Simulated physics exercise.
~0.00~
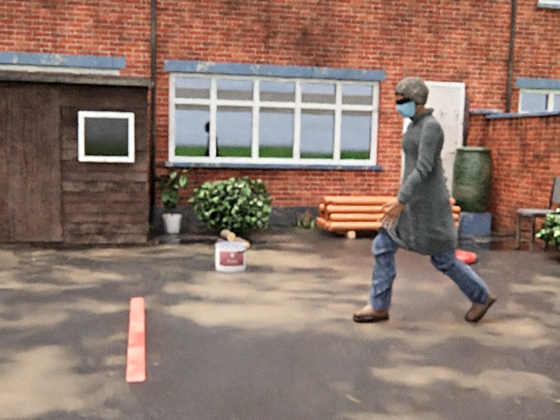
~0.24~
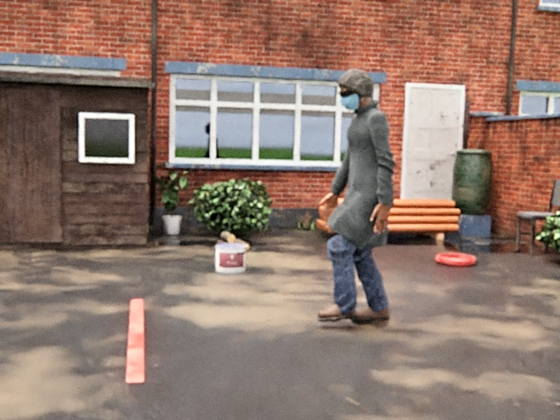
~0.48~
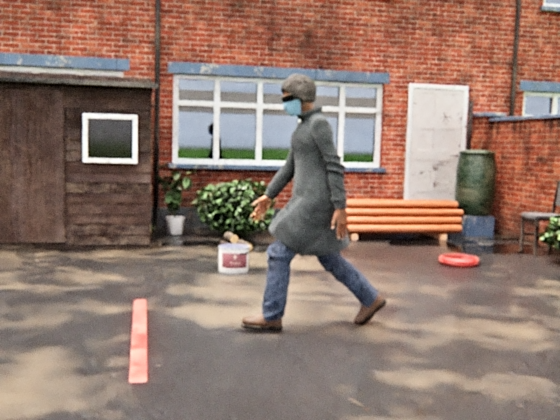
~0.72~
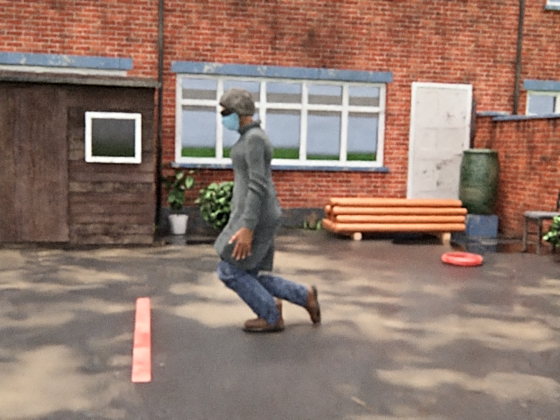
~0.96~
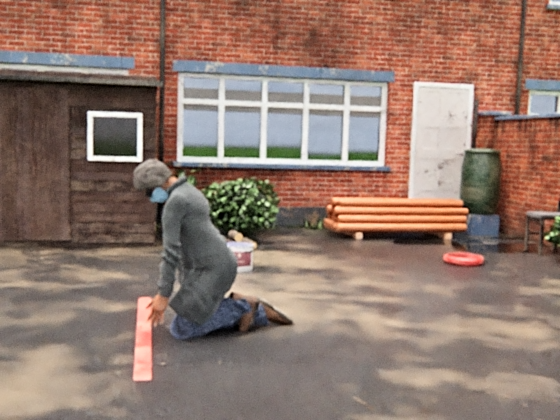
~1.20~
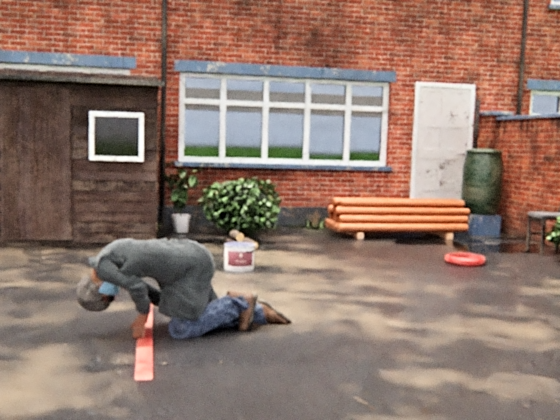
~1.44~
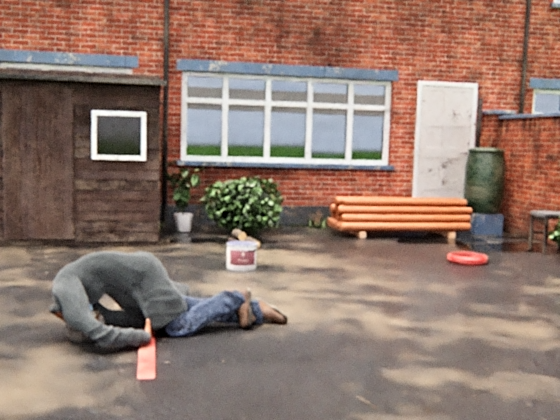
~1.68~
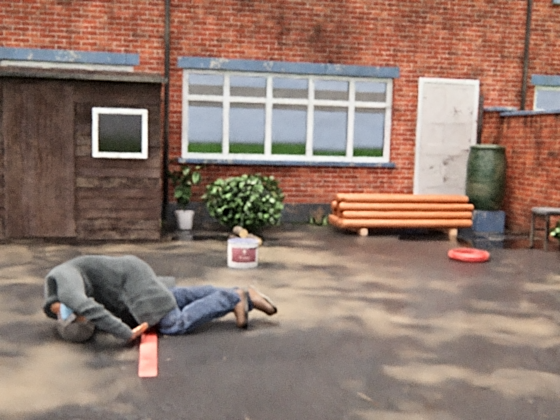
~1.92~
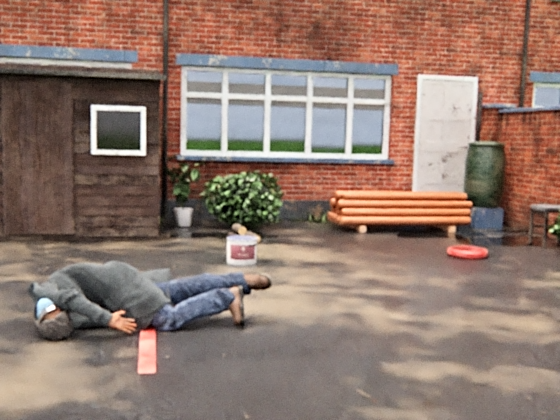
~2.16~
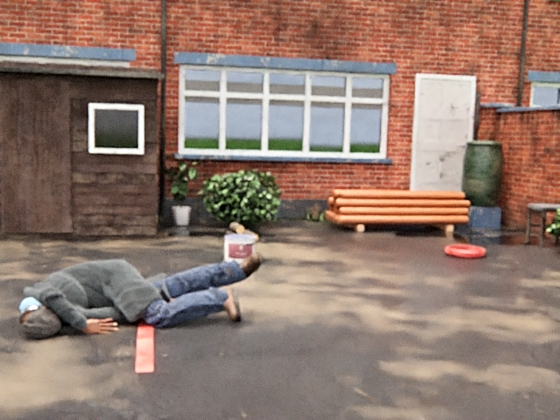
In a paved yard beside a brick building, a masked person in a long grey coat walked left toward a strip of red tape, sank to their knees, folded forward and toppled onto their side, ending up lying across the tape.
